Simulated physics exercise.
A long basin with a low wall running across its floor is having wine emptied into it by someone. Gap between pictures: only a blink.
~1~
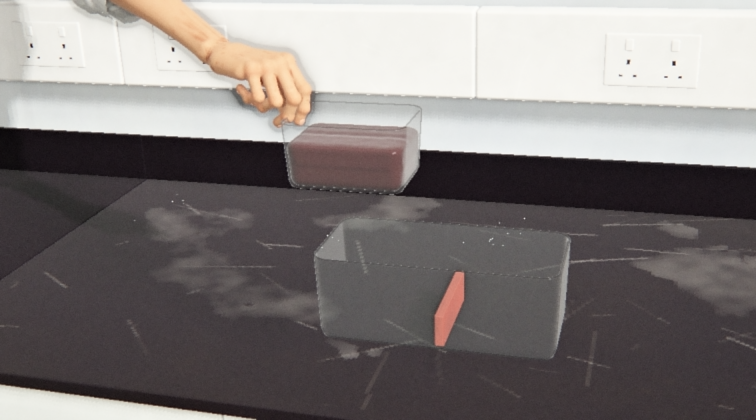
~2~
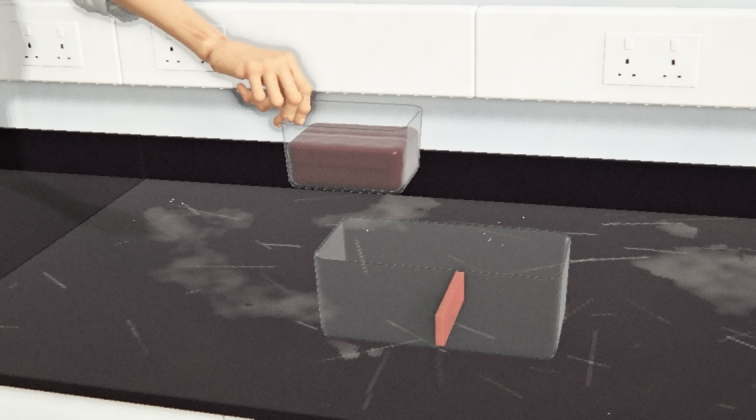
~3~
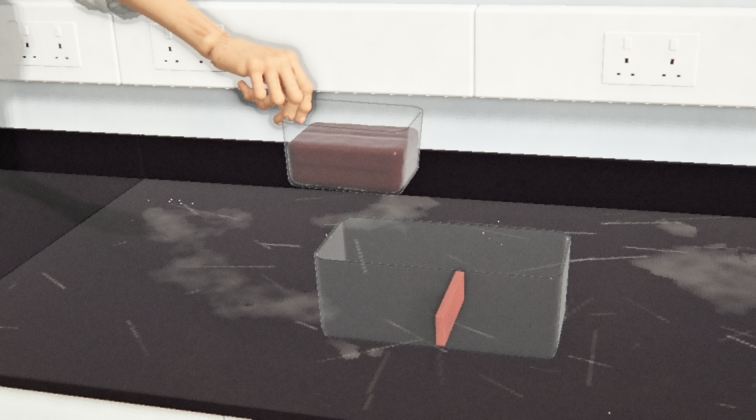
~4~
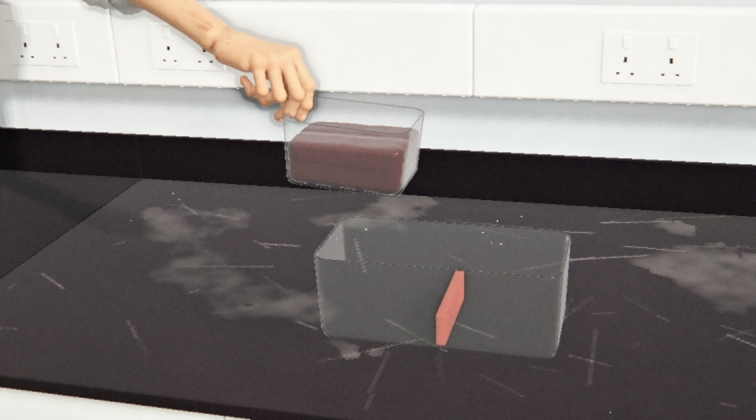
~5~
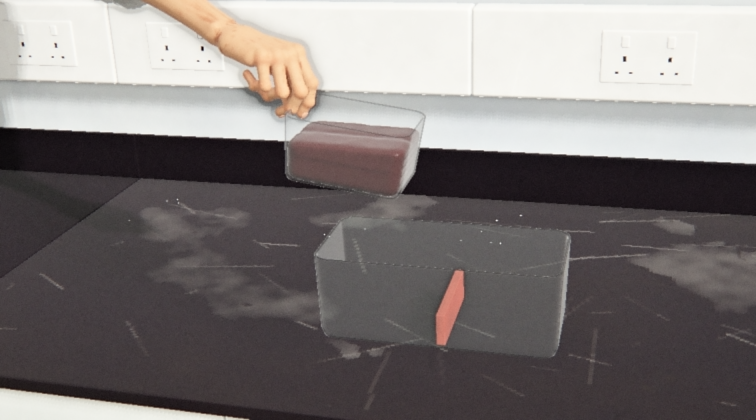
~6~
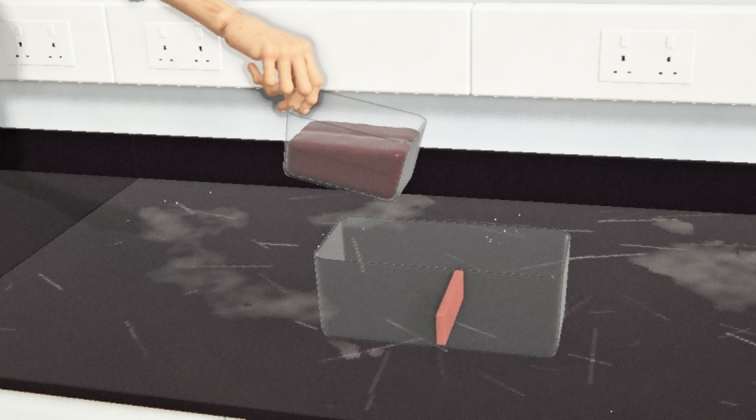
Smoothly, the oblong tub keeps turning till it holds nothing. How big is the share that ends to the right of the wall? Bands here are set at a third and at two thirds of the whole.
The amount on the right comes to between a third and two thirds of the whole.
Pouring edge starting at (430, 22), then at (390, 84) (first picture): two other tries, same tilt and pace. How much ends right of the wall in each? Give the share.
Estimate: 75 per cent, then 45 per cent.
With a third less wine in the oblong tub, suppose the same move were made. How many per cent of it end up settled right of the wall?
40 per cent or so.
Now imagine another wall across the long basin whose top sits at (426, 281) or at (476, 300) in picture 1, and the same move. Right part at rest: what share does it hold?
Record: Case 1 near 75 %, case 2 near 25 %.
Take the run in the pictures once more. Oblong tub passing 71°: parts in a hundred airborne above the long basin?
About 35 %.
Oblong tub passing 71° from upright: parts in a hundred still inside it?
About 55 per cent.
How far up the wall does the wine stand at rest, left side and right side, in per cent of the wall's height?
40 % left, 60 % right.
A moment on, the tilt is 71° and 54 per cent is still to pour, 1 is left of the wall and 11 right of it.
Next, the tilt is 105° and 10 per cent is still to pour, 23 is left of the wall and 59 right of it.
Then the tilt is 108° and 0 per cent is still to pour, 39 is left of the wall and 58 right of it.
Later the tilt is 108° and 0 per cent is still to pour, 40 is left of the wall and 58 right of it.
Finally, 40 per cent lies left of the wall, 58 right of it and 2 outside.
